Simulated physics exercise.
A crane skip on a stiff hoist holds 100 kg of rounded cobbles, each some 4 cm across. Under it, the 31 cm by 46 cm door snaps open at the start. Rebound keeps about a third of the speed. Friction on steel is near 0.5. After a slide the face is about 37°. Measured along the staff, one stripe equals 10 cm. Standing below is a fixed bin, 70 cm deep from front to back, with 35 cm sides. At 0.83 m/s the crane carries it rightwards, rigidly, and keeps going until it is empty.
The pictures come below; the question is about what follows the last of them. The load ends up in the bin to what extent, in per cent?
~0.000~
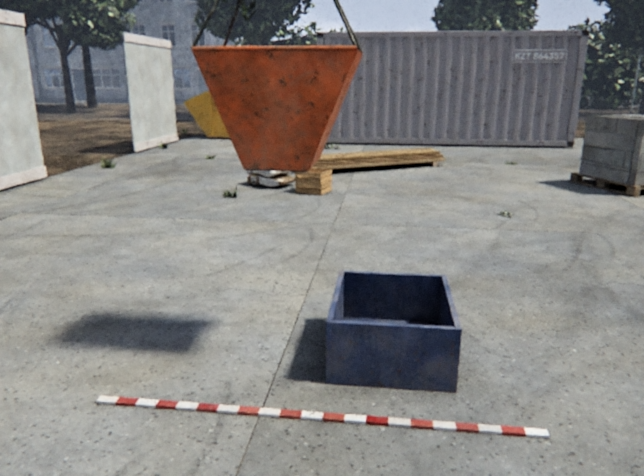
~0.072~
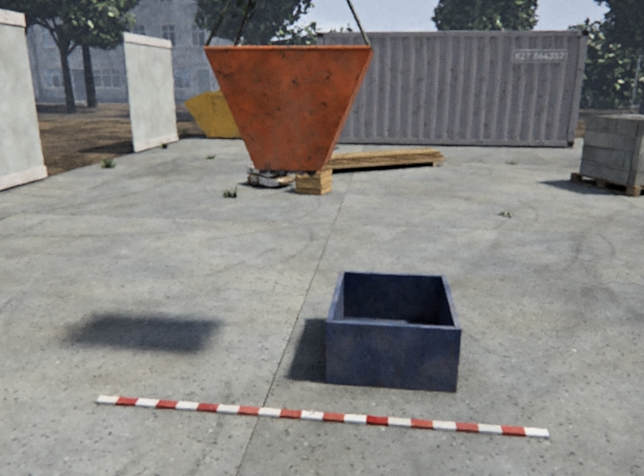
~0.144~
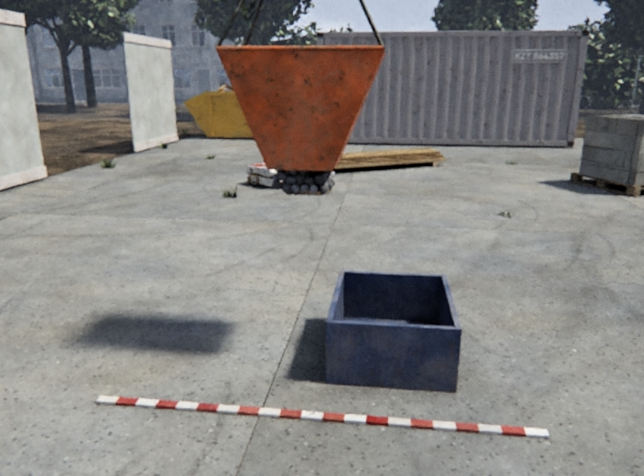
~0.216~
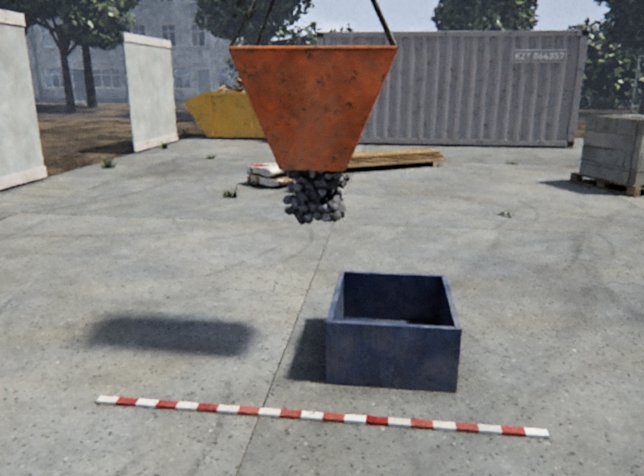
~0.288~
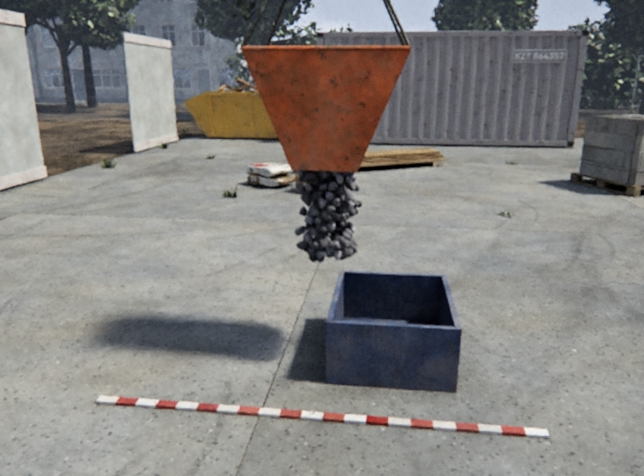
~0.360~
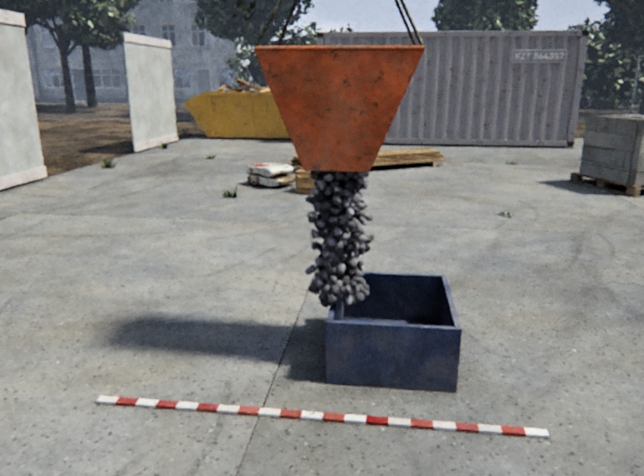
To about 92 per cent.
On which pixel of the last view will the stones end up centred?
Middle at rest: Roughly (392, 335).
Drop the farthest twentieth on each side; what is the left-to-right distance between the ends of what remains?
About 70 cm.
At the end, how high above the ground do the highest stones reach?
28 cm.
After 0.7 s, 0 % in the crane skip, 8 % falling or lying left of the bin, 92 % falling or lying in the bin; the stones farthest right are at (440, 337).
After 1.1 s, 0 % in the crane skip, 8 % falling or lying left of the bin, 92 % falling or lying in the bin; the stones farthest right are at (441, 337).
After 1.7 s, 0 % in the crane skip, 8 % falling or lying left of the bin, 92 % falling or lying in the bin; the stones farthest right are at (440, 335).
After 2.6 s, 0 % in the crane skip, 8 % falling or lying left of the bin, 92 % falling or lying in the bin; the stones farthest right are at (440, 335).
After 4.5 s, 0 % in the crane skip, 8 % left of the bin, 92 % in the bin; the stones farthest right are at (440, 335).
